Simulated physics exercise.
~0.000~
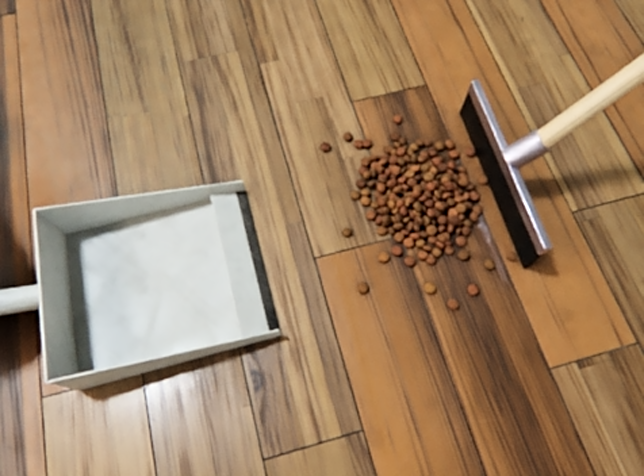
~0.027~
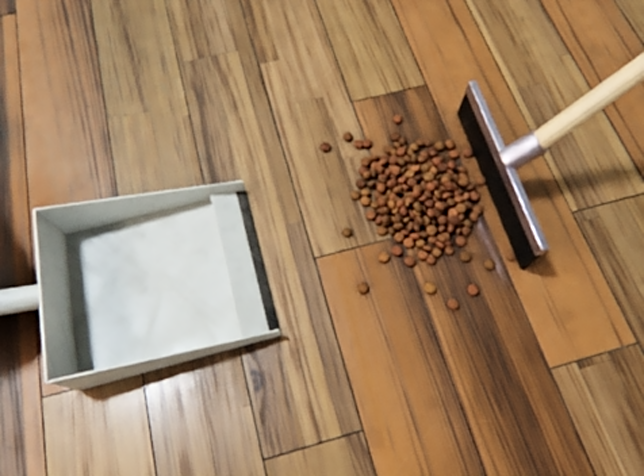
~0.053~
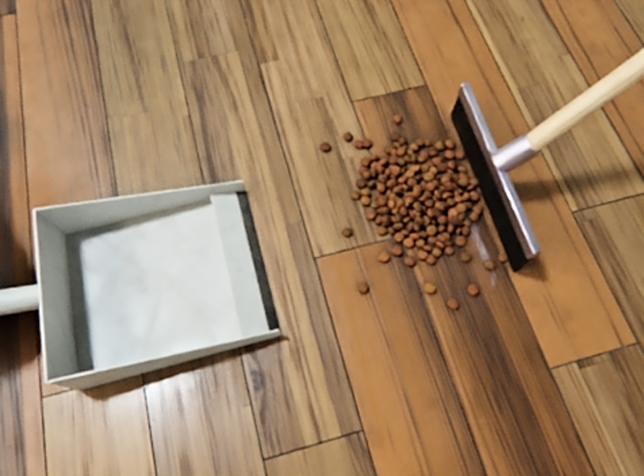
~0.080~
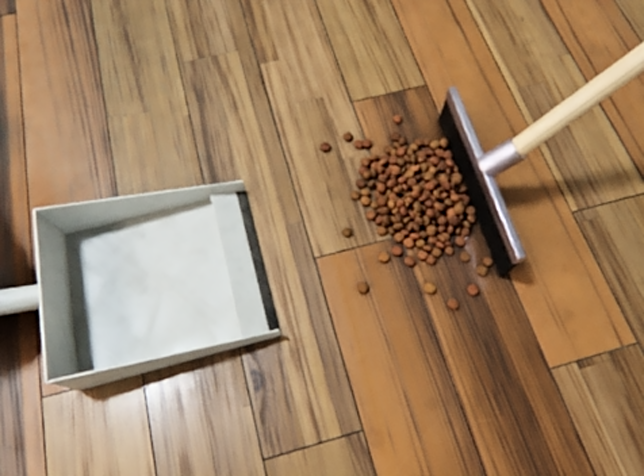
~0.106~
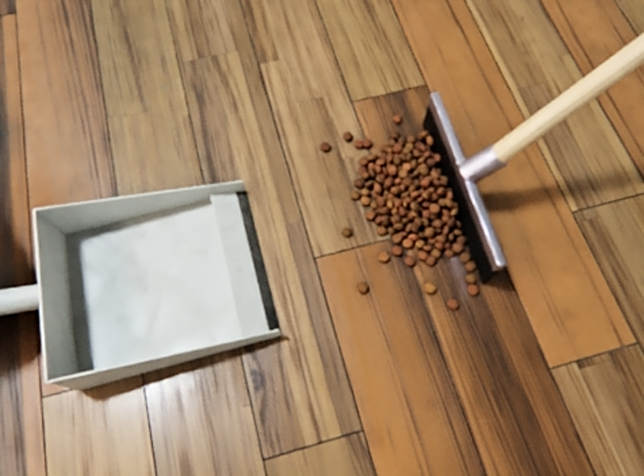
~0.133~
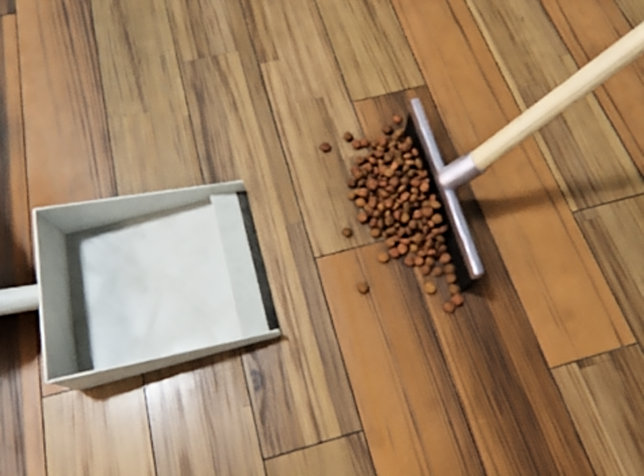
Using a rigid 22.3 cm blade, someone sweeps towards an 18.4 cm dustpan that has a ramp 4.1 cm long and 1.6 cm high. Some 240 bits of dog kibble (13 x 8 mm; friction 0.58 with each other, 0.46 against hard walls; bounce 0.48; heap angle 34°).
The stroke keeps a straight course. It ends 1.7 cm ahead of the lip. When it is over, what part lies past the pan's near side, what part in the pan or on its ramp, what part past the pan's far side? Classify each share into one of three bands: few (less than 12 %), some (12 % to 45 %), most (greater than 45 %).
Classification: Past the pan's near side - few, in the pan or on its ramp - most, past the pan's far side - some.
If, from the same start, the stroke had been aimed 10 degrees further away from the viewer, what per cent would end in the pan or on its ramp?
50 %.
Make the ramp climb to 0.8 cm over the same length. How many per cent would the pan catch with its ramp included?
I'd expect close to 60 per cent.
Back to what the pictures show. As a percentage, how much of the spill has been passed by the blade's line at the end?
About 5 percent.
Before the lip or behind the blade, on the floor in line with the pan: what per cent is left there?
25 per cent.
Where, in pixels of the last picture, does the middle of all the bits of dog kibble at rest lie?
Close to pixel (247, 246).
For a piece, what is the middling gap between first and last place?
Around 22 centimetres.
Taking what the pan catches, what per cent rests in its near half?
Roughly 40 percent.
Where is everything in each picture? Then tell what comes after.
The first frame shows blade from (543, 249) to (473, 89), moved 0.0 cm, 0 of the pieces shifted so far; middle of the pieces at (420, 194); pan at (151, 287).
The second frame shows blade from (540, 250) to (471, 89), moved 0.3 cm, 0 of the pieces shifted so far; middle of the pieces at (420, 194).
The third frame shows blade from (532, 253) to (463, 92), moved 1.3 cm, 4 of the pieces shifted so far; middle of the pieces at (420, 194).
The fourth frame shows blade from (517, 258) to (451, 96), moved 3.1 cm, 32 of the pieces shifted so far; middle of the pieces at (419, 194).
The fifth frame shows blade from (498, 265) to (434, 101), moved 5.3 cm, 150 of the pieces shifted so far; middle of the pieces at (415, 194).
The sixth frame shows blade from (476, 274) to (414, 107), moved 7.9 cm, 234 of the pieces shifted so far; middle of the pieces at (400, 198); pan at (151, 287). Its pace works out near 0.95 m/s, heading 5 degrees towards the viewer's side.
Then, at 0.25 s, middle of the blade 11 cm from the lip; 0 % over the lip, far side 15 %, near side 5 %.
After 0.33 s, middle of the blade 4 cm from the lip; 15 % over the lip, far side 15 %, near side 5 %.
Then, at 0.54 s, middle of the blade 2 cm from the lip; 50 % over the lip, far side 15 %, near side 5 %.
In the end, at 1.2 s, near side 5 %, pan 50 %, far side 15 %, in front of the lip or behind the blade 25 %.
